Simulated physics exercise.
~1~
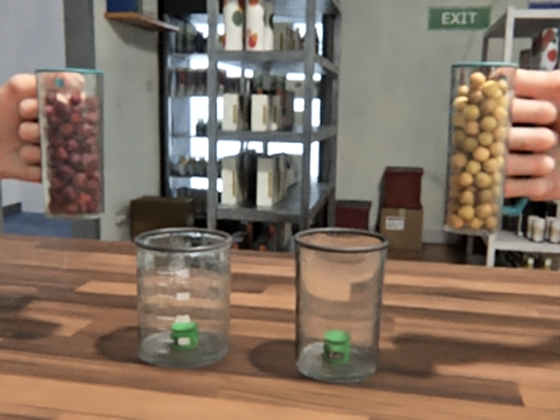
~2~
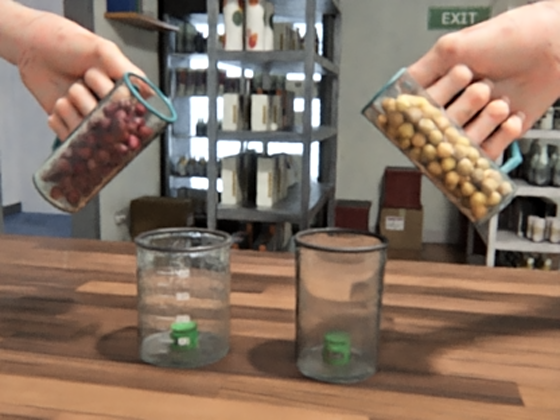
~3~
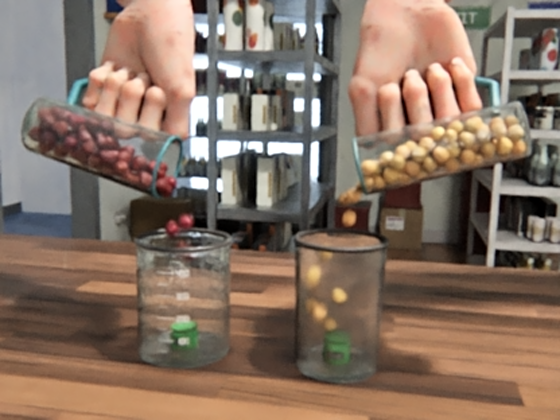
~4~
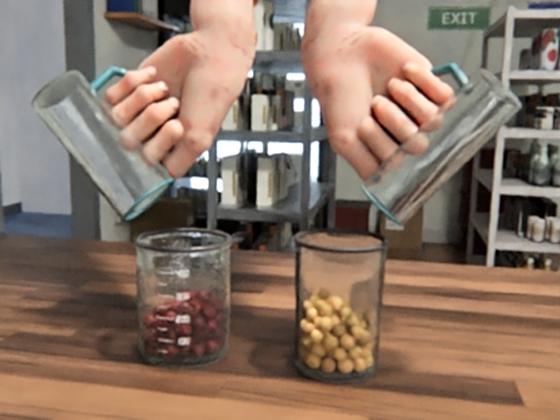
To begin with, two hands hold clear cups upright above a wooden table, the left filled with dark red berry-like balls and the right with yellowish ones. Below stand a clear beaker and a clear glass, each with a small green object on the bottom. The hands bring the cups inward and tilt them, with nothing spilling yet. As the cups tip onto their sides, red balls begin dropping into the left beaker and yellow ones into the right glass. Finally the cups are tipped down and empty, and both containers sit about half full, their green objects buried.
